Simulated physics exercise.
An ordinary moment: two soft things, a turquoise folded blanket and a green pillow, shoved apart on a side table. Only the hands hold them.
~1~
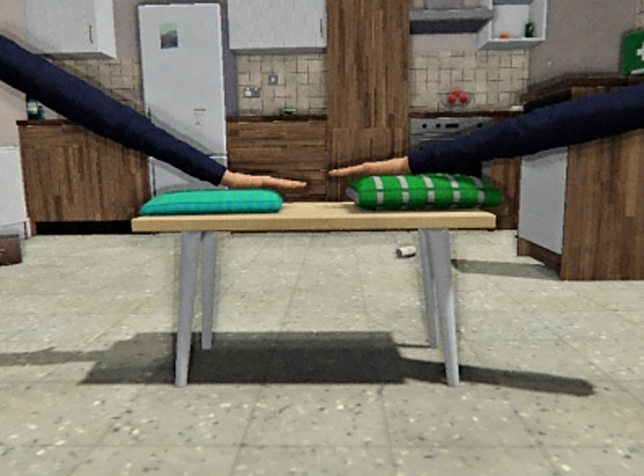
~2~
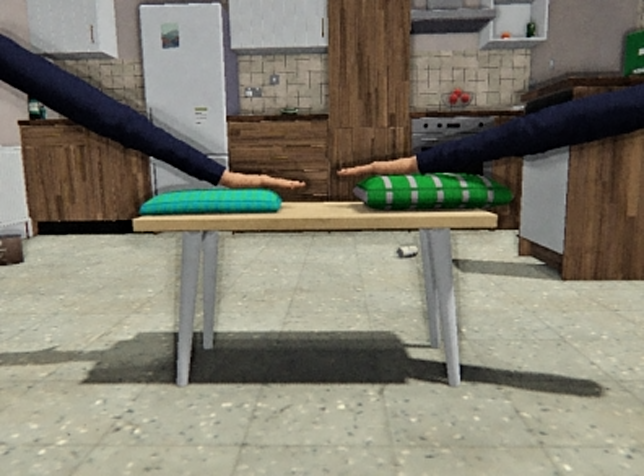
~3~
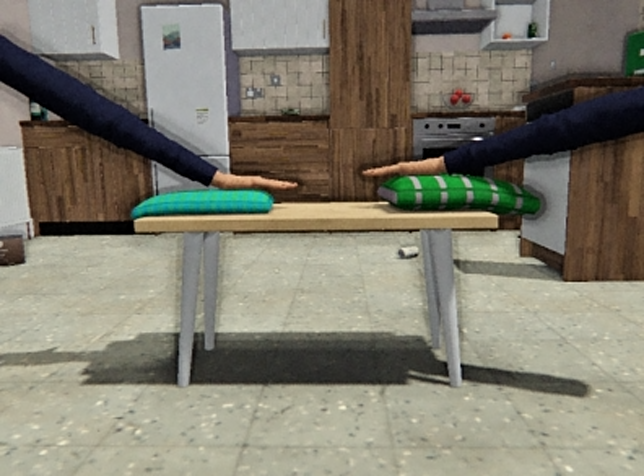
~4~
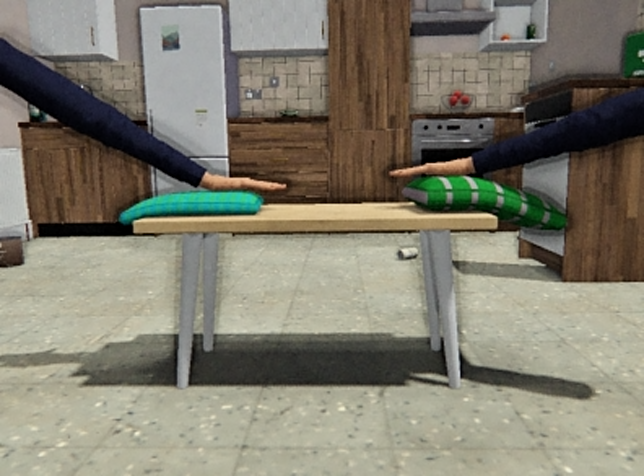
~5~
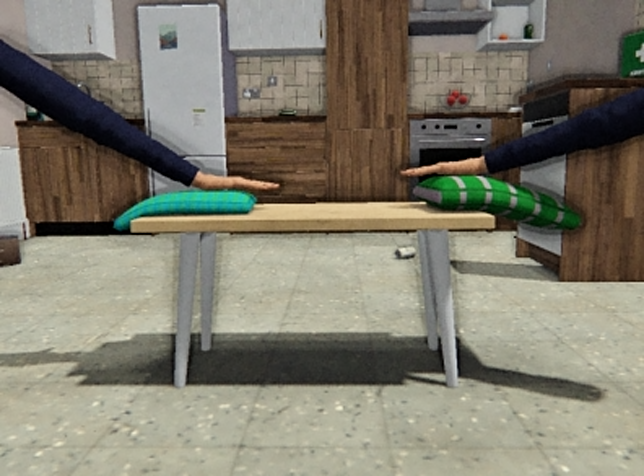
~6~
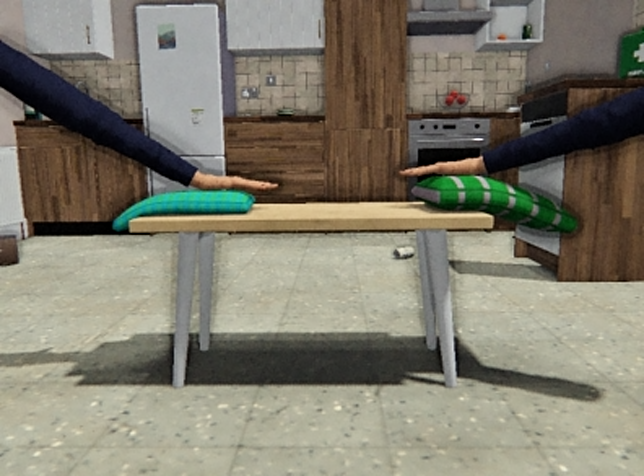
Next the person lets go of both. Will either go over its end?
As it turns out, the turquoise folded blanket holds its place, the green pillow slumps off the end.
Then, 0.44 s after the last picture, folded blanket lying still; pillow on the floor near (508, 302).
Then, 0.74 s after the last picture, folded blanket lying still; pillow on the floor near (568, 351).
At rest, folded blanket lying still; pillow on the floor near (567, 343). The turquoise folded blanket stays up there and the green pillow tips over and falls.
